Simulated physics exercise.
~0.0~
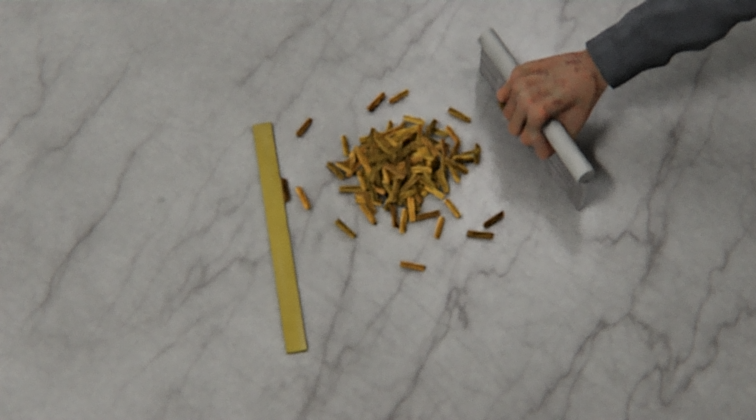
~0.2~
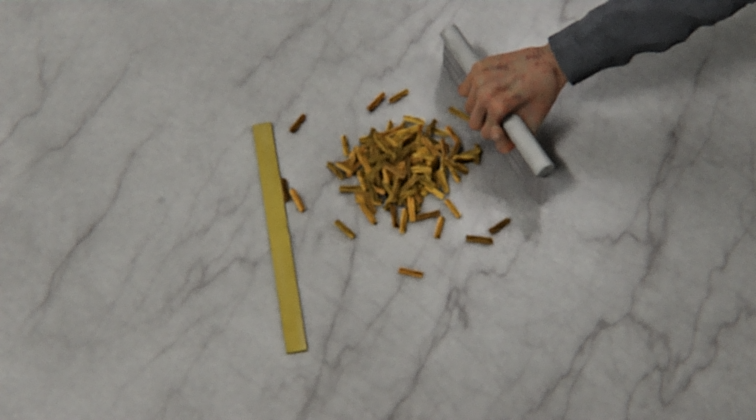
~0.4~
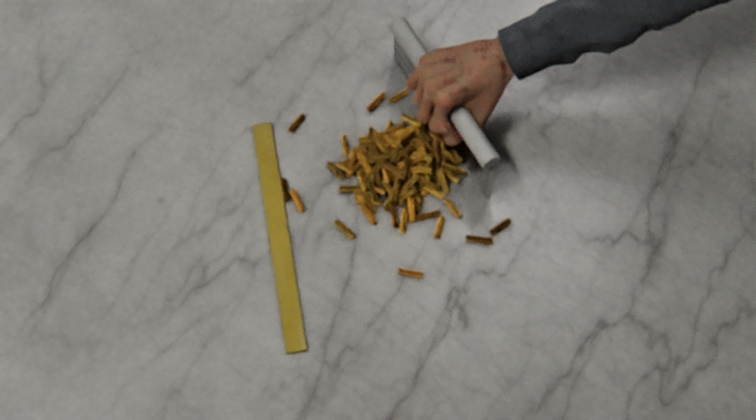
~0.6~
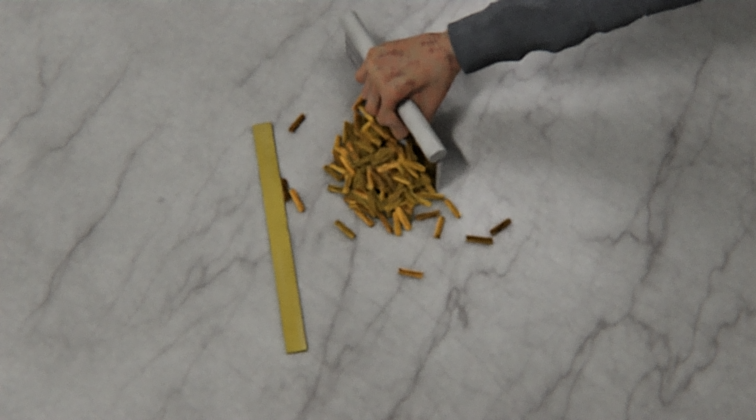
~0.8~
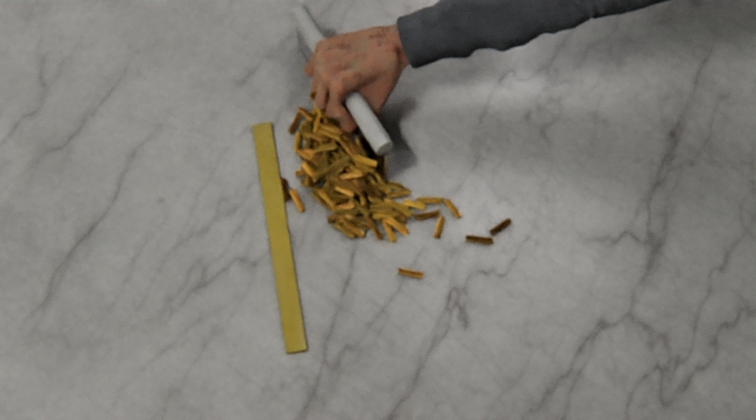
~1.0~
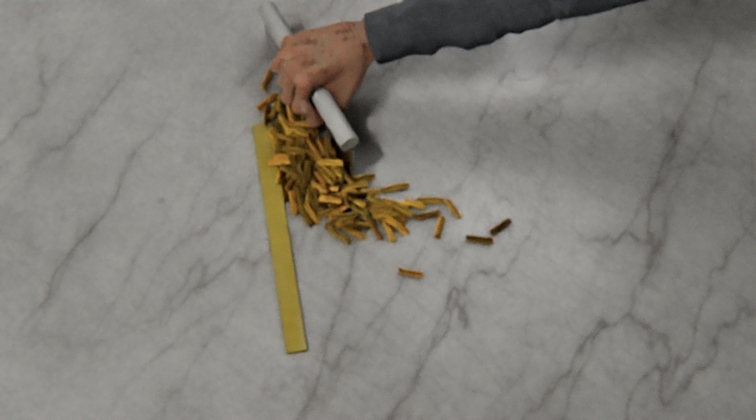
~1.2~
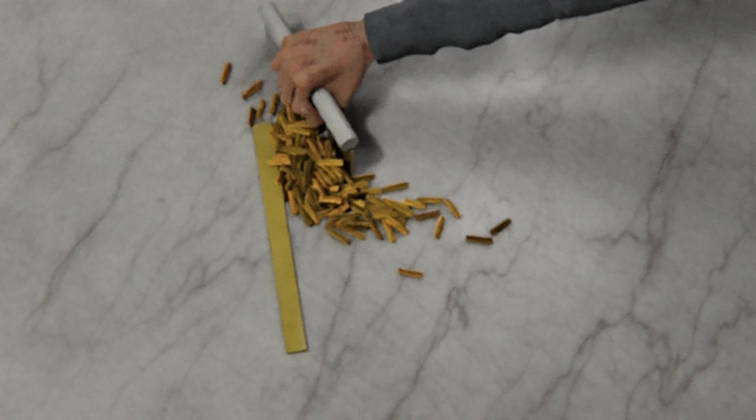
On a marble surface, a hand with a scraper pushes dry pasta left against a yellow strip.
